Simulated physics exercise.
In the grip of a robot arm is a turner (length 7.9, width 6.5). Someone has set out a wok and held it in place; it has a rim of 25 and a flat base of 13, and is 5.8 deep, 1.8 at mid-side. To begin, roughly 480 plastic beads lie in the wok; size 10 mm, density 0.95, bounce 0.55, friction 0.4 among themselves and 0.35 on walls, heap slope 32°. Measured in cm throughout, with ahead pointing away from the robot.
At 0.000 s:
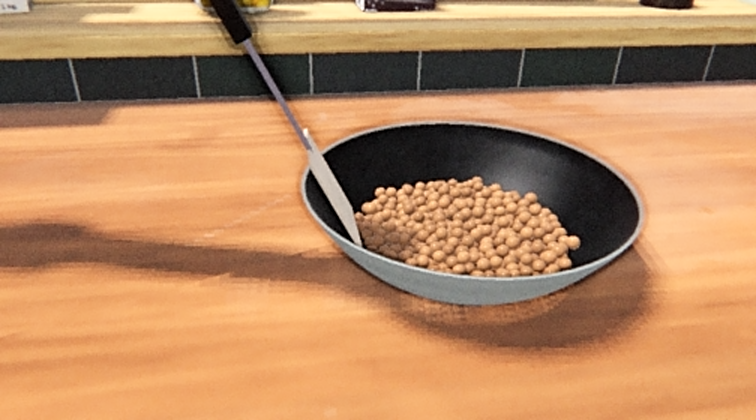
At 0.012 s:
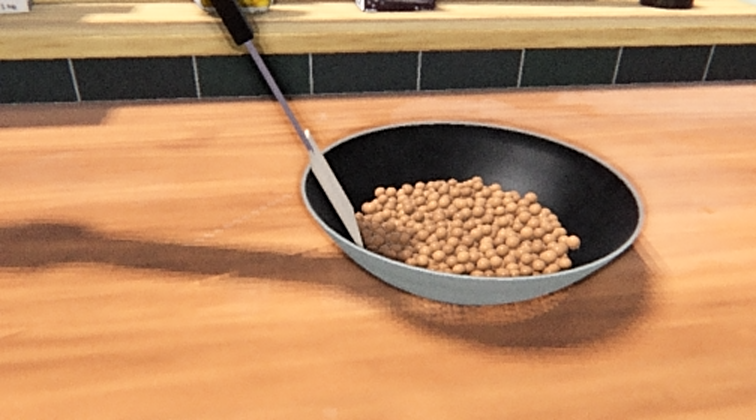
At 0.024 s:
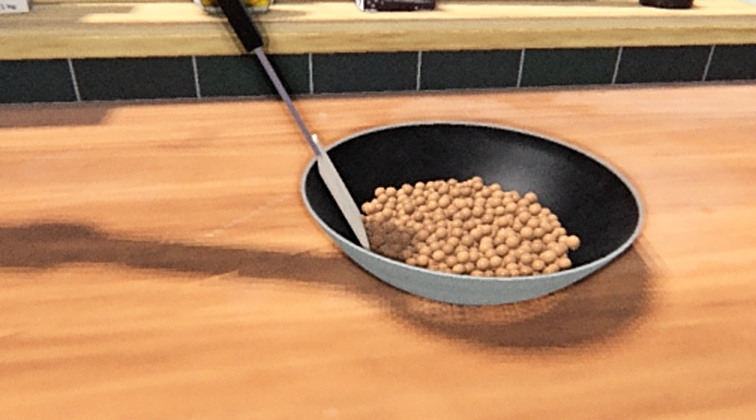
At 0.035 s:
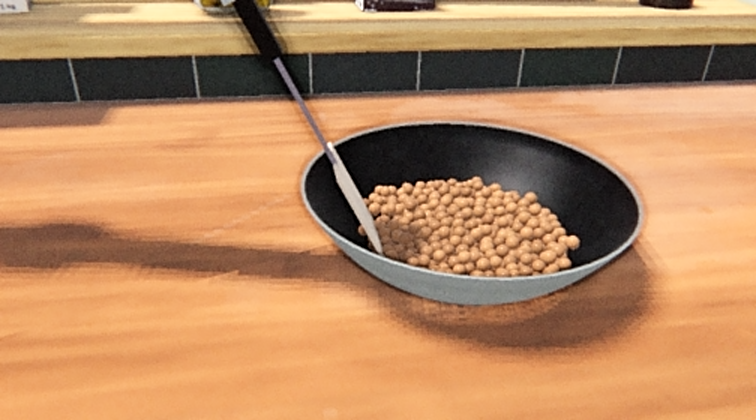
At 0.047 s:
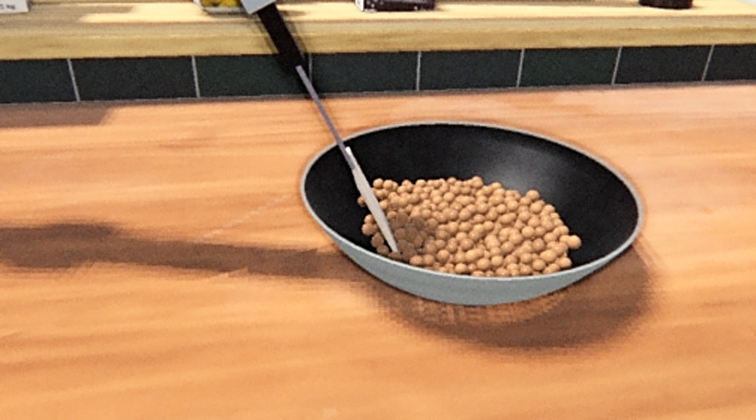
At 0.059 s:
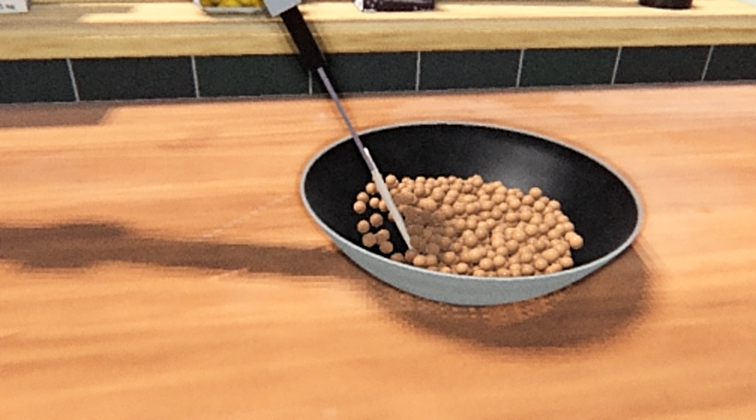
A turner with a black handle and pale metal blade rests against the left inside of a dark wok, seen from slightly above on a wooden counter before dark green tiles. A heap of small tan beads lies in the wok, which has a pale grey outside. After barely moving, the turner slides right into the beads, some showing behind its blade, while wok and camera stay still.
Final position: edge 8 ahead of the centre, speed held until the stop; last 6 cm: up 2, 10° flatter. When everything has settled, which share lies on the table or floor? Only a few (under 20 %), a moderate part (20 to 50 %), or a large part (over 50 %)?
A moderate part.
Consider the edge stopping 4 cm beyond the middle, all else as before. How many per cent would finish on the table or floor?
Estimate: Approx. 5 %.
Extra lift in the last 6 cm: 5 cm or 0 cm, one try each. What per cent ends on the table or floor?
Result, in order: Approx. 20 % and 20 %.
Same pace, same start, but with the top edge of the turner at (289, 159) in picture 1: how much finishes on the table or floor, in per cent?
I'd estimate close to 25 per cent.
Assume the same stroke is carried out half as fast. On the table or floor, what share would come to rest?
Estimate: Near 10 %.
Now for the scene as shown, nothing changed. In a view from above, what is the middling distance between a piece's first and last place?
About 4 cm.
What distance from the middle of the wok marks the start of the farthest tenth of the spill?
I reckon it's some 50 centimetres.
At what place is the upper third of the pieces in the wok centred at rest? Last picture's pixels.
Look near (523, 221).
By 0.09 s, sloping 64°, highest piece 7 above the table; 485 in the wok.
By 0.12 s, sloping 61°, highest piece 10 above the table; 484 in the wok, 1 on the blade or in flight.
By 0.34 s, sloping 54°, highest piece 16 above the table; 353 in the wok, 36 on the table or floor, 96 on the blade or in flight.
By 1.39 s, sloping 54°, highest piece 4 above the table; 352 in the wok, 133 on the table or floor.
Final count, 352 in the wok, 133 on the table or floor. That is 27 % on the table or floor.
